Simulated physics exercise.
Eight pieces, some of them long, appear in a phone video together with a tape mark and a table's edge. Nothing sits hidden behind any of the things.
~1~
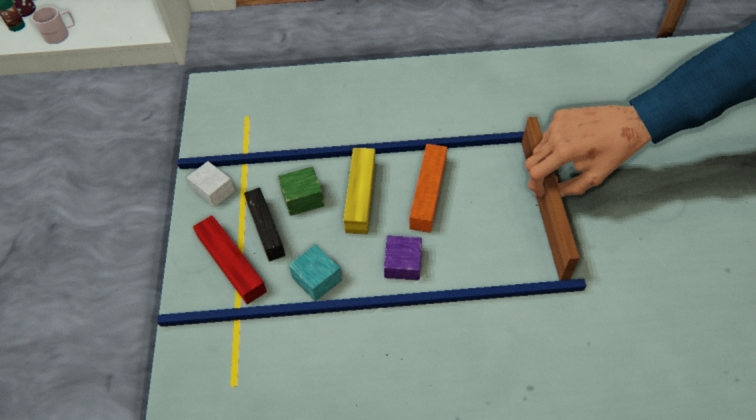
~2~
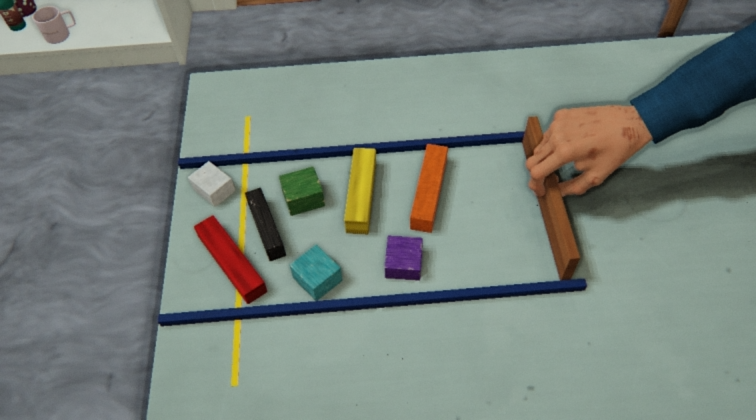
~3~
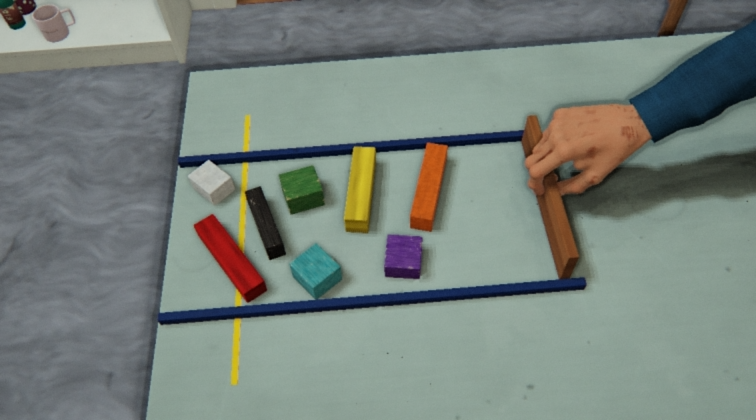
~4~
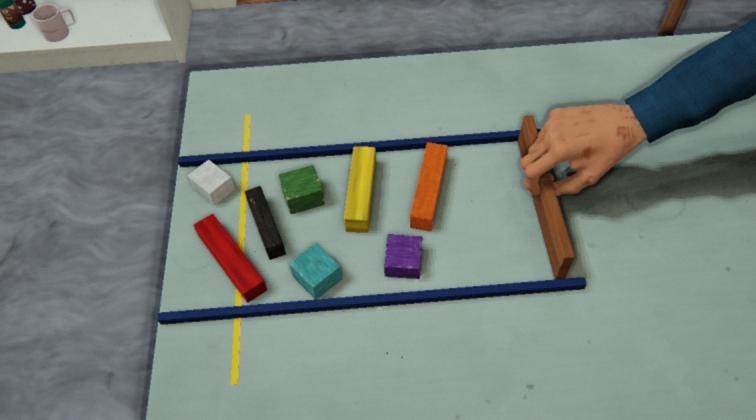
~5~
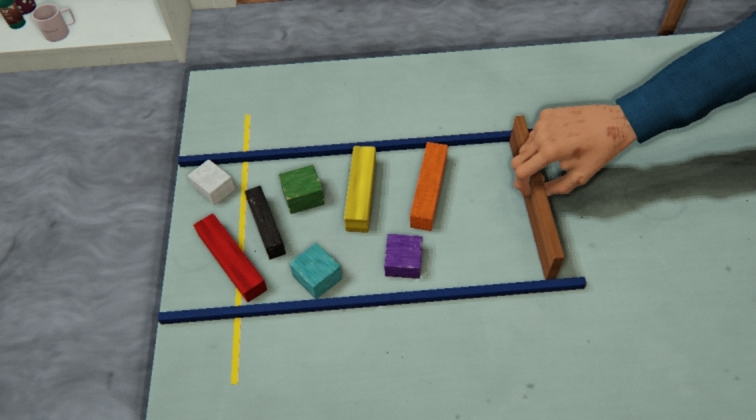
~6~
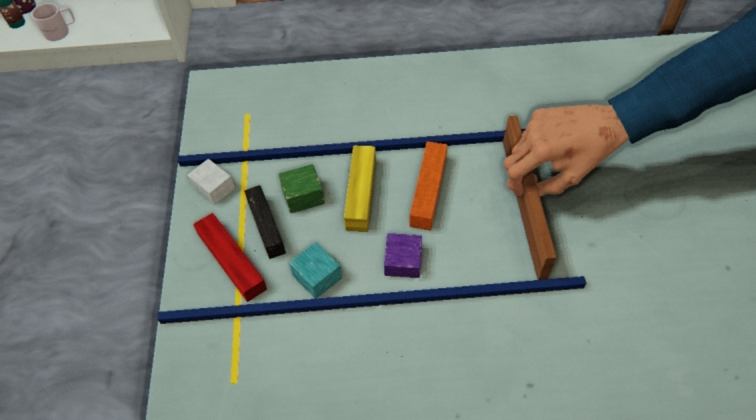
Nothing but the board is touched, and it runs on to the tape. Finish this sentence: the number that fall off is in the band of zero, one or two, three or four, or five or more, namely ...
Namely one or two.
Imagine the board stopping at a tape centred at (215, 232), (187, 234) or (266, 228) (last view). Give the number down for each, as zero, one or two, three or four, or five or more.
Tape by tape, the falls would be 5 or more, then five or more, then either one or two.
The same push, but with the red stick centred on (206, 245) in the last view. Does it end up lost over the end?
In the end it falls away.
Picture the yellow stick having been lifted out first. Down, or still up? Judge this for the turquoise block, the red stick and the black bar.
Turquoise block still up, red stick down, black bar still up.
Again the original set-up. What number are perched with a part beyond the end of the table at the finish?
That comes to 2 of them.
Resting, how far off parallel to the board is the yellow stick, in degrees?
I'd say it's about 0° out of line.
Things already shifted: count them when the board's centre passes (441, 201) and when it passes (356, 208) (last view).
1 and 5.
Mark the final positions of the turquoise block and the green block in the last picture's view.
Near (183, 281) and (178, 192).
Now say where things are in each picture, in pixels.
In the first frame, white block (211, 184); red stick (229, 259); black bar (264, 224); board (548, 195); tape (242, 232).
In the second frame, red stick (230, 258); yellow stick (361, 190).
In the third frame, black bar (265, 222); board (547, 194).
In the fourth frame, white block (212, 183); purple block (404, 256).
In the fifth frame, red stick (230, 256); turquoise block (316, 271).
In the sixth frame, white block (211, 182); red stick (229, 256); black bar (265, 221); board (527, 194); tape (242, 230).
Early on, none off yet; white block at rest near (211, 182); red stick at rest near (229, 256); black bar at rest near (265, 221).
A while later, none off yet; white block at rest near (211, 182); red stick at rest near (226, 257); black bar travelled a little near (252, 225).
Finally, the number that fall off is one or two; lost, red stick and white block.
